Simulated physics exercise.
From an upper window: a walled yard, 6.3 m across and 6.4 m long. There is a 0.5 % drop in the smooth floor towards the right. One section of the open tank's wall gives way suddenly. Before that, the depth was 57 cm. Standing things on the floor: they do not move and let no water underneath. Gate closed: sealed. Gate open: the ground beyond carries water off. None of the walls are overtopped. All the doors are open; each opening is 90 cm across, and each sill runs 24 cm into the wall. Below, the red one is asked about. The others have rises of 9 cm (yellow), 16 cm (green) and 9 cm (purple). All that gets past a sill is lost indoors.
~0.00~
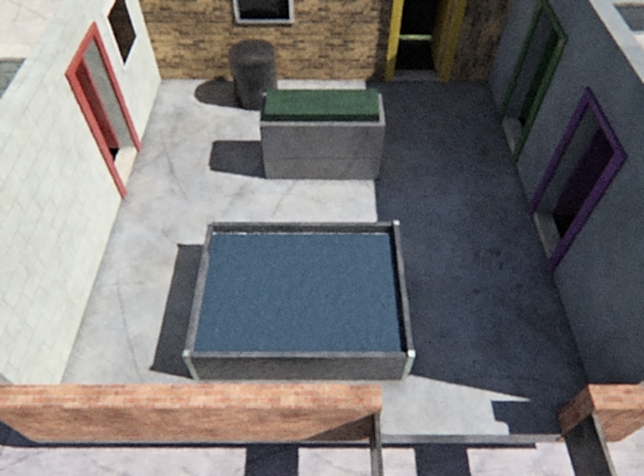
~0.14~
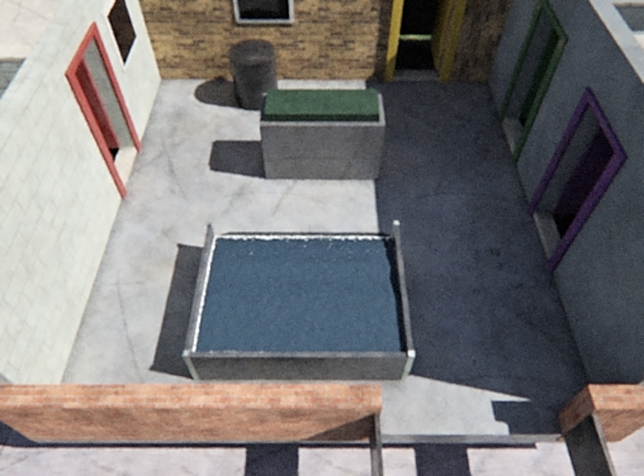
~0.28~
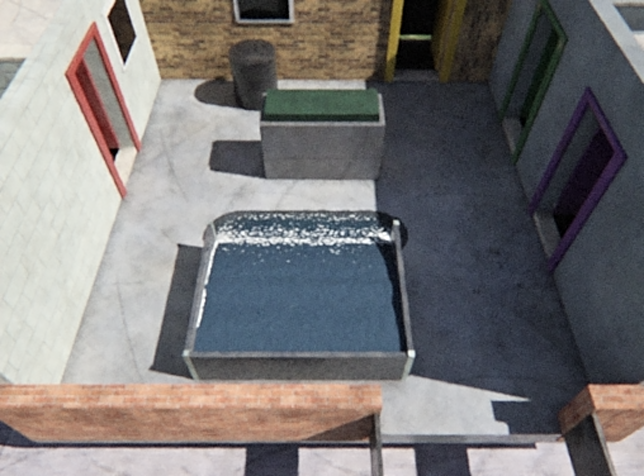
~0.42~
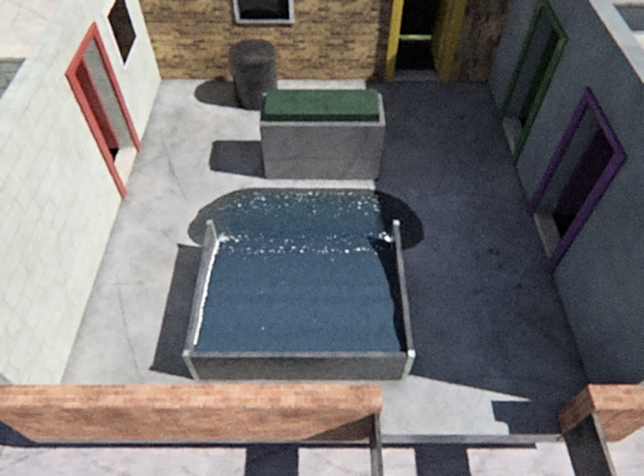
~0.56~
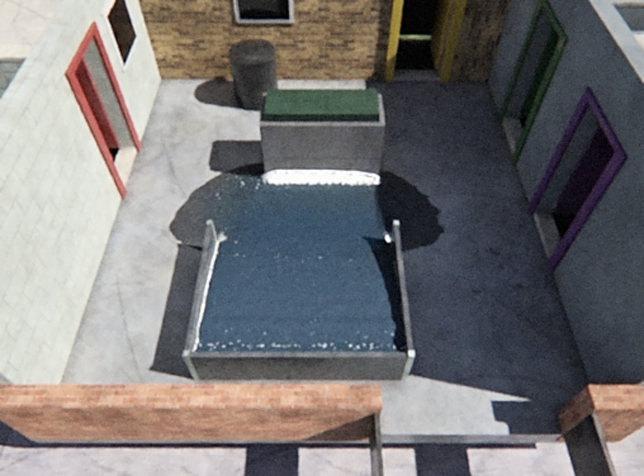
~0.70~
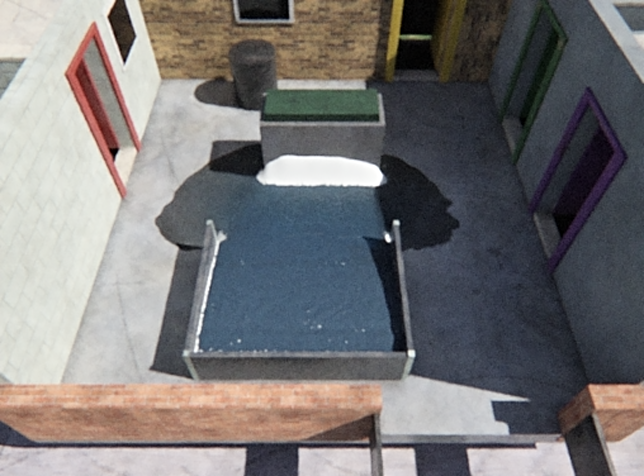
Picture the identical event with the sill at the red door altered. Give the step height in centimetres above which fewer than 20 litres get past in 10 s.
16 cm.
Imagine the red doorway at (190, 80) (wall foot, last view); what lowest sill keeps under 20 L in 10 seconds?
You'd want it roughly 21 cm high.
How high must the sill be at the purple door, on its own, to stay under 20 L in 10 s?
At the purple door it takes roughly 11.5 centimetres.
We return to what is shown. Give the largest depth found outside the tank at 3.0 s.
Around 29 centimetres.
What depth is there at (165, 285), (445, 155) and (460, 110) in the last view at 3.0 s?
Around 0 cm, 3 cm and 4 cm.
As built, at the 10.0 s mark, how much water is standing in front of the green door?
10.0 cm.
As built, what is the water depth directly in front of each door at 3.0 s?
At the yellow door the depth is 5 cm, at red 21 cm, at green 16 cm and at purple 16 cm.
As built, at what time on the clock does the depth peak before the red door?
2.6 s.
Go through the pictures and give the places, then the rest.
In the first picture, still water, 57 cm deep, in the open tank at (301, 286); the red door at (110, 121) is dry.
In the second picture, water pours out on the far side and has run 0.3 m, to a hidden place; about 8 cm deep outside, 57 cm at the back.
In the third picture, the gap is on the far side, the front 0.7 m out at (233, 216); the back of the open tank holds 57 cm.
In the fourth picture, the front is at (244, 193), 1.2 m from the gap on the far side; 3.3 m2 of floor is wet, 57 cm left at the back.
In the fifth picture, the gap is on the far side, the front 1.7 m out at (247, 168); the back of the open tank holds 50 cm.
In the sixth picture, water pours out on the far side and has run 2.2 m, to (253, 149); about 9 cm deep outside, 48 cm at the back; 1.1 m in a straight line remain to the red door at (110, 121).
After 1.4 s water covers 30 % of the floor, deepest (43 cm) near (320, 202); it has not reached the red door.
After 3.0 s water covers 55 % of the floor, deepest (29 cm) near (170, 82); 21 cm at the red door, 27 litres in over its 12 cm sill.
After 10.0 s water covers 95 % of the floor, deepest (11 cm) near (406, 89); 7 cm at the red door, 49 litres in over its 12 cm sill.
At the red door as built, the water arrived by 1.6 s and peaked near 22 cm at 2.6 s.
With a sill of 14.5 cm, 29 litres would have come in within the 10 s; with 19.5 cm, 7 litres. So under 20 litres takes about 16 cm.
